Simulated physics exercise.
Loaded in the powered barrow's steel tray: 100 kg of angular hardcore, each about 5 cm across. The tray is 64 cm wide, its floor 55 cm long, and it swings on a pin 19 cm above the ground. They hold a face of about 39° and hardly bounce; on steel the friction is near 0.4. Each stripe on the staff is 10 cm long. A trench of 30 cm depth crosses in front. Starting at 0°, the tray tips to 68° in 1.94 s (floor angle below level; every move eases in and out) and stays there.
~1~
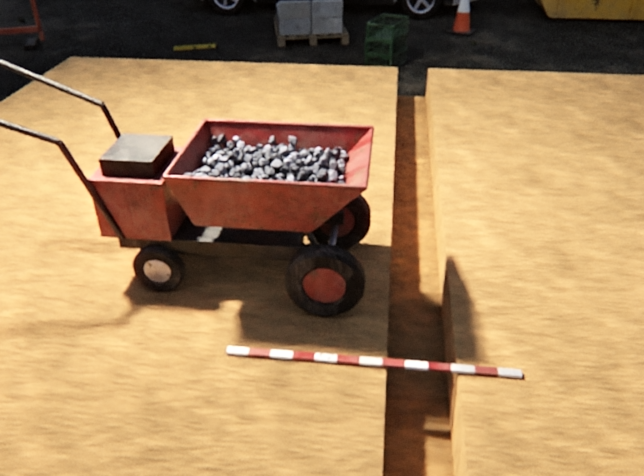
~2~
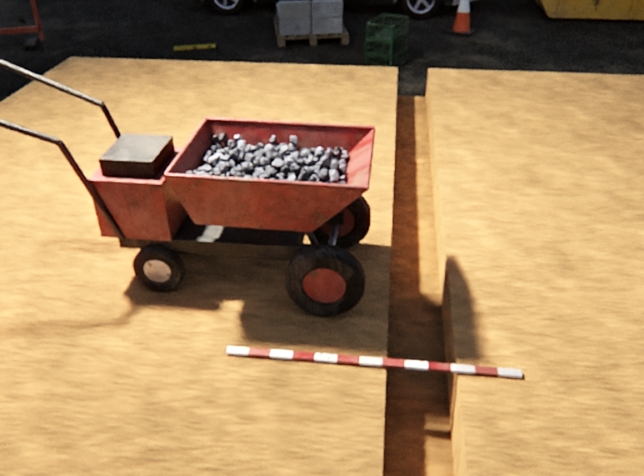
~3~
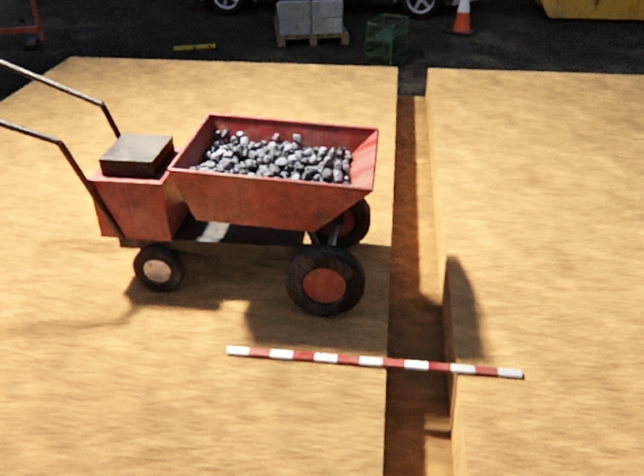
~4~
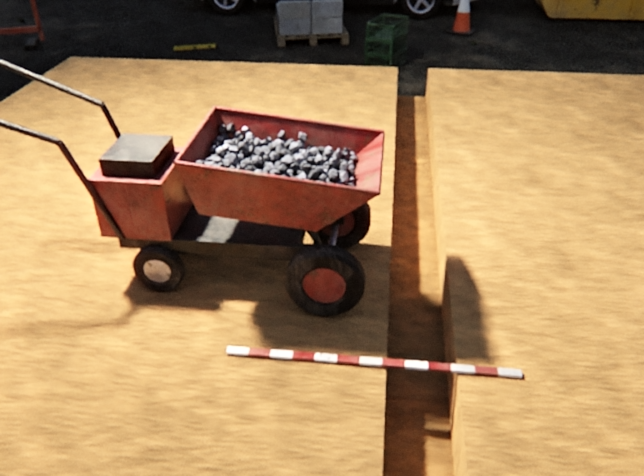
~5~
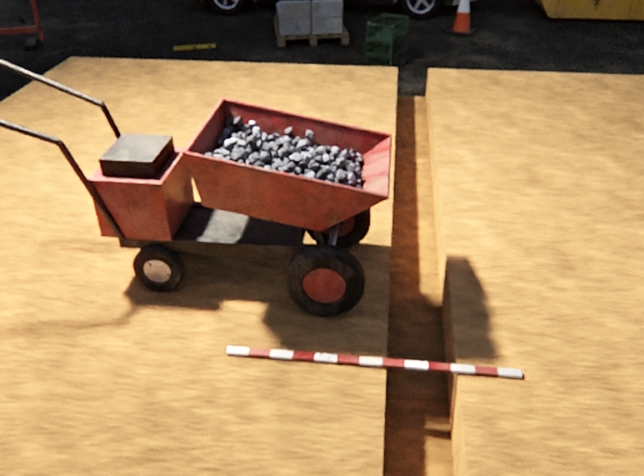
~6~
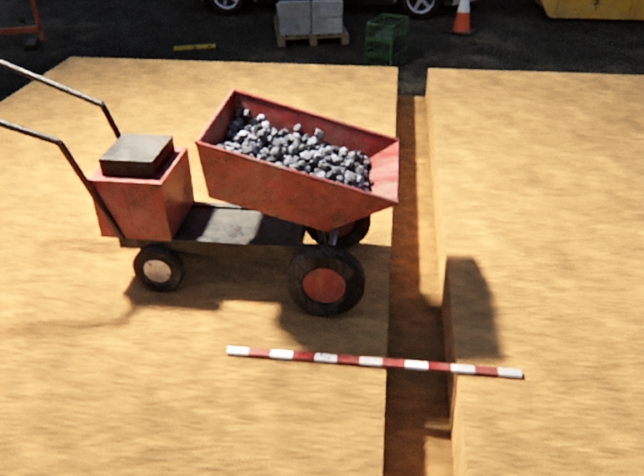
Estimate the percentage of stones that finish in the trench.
Some 42 per cent of it.
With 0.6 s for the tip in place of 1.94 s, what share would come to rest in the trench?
It would be near 25 per cent.
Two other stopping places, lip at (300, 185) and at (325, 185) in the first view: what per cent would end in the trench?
Near 100 per cent from the first place, 85 from the second.
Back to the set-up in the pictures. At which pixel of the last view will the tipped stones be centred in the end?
Near (462, 284).
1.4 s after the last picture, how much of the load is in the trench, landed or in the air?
Some 0 per cent.
Then, 0.9 s after the last picture the floor is at 58°, 100 % in the tray; the foremost stones are at (434, 237).
Then, 1.4 s after the last picture the floor is at 68°, 70 % in the tray, 1 % in the trench, 29 % past the trench; the foremost stones are at (517, 297).
Then, 1.8 s after the last picture the floor is at 68°, 37 % in the tray, 7 % in the trench, 55 % past the trench; the foremost stones are at (559, 282).
Then, 3.7 s after the last picture the floor is at 68°, 3 % in the tray, 42 % in the trench, 56 % past the trench; the foremost stones are at (581, 289).
